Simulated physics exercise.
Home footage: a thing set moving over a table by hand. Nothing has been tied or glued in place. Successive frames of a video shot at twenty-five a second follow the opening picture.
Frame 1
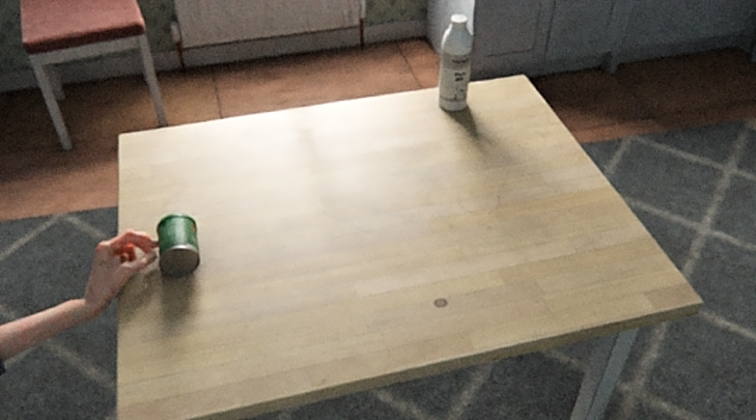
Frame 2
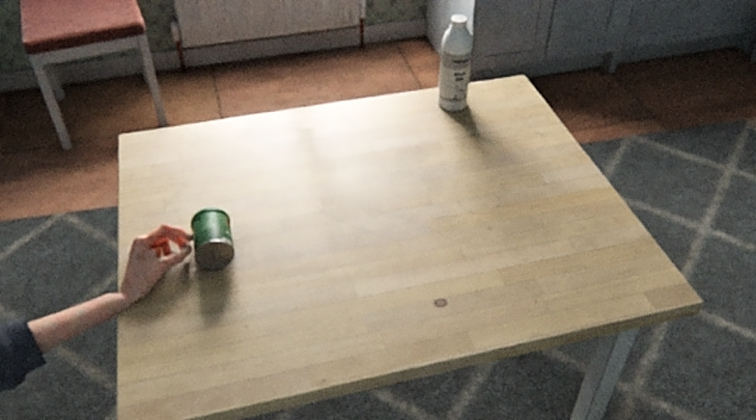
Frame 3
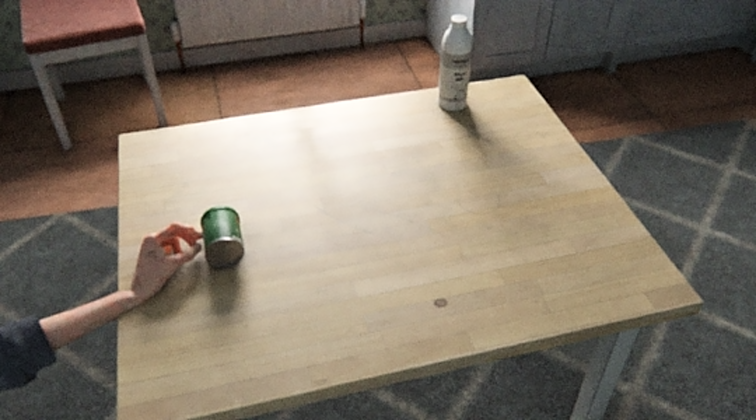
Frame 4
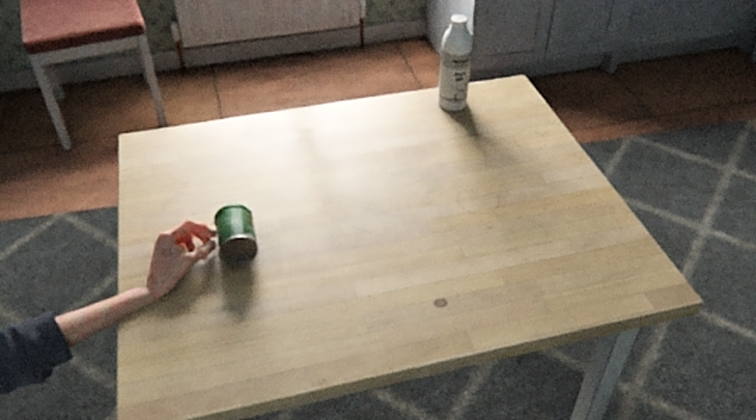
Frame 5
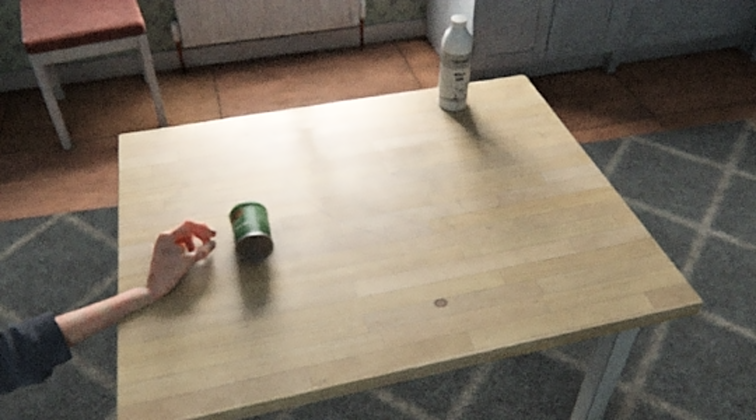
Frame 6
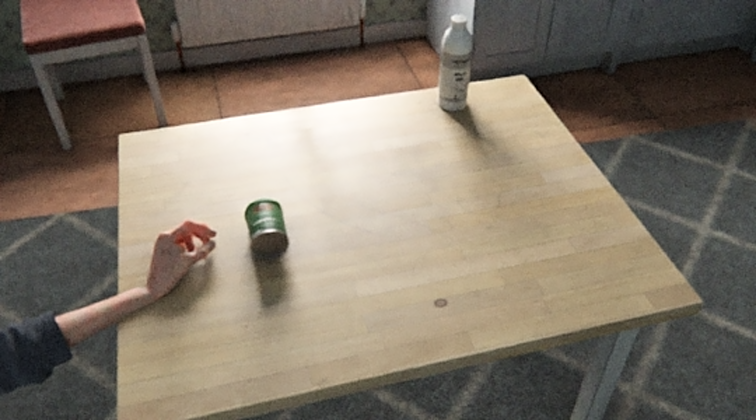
To begin with, a hand at the left side of a wooden table touches a green tin, while a white bottle stands near the far edge. The hand pushes the tin to the right, then stays still as the tin moves a little farther right, away from the fingers.
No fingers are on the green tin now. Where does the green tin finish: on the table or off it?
Off it.
Then, 0.40 s past the last view, green tin displaced well along near (408, 203).
Then, 0.90 s past the last view, green tin displaced well along near (560, 176).
Then, 1.40 s past the last view, green tin now off the table.
Finally, off the table, green tin.
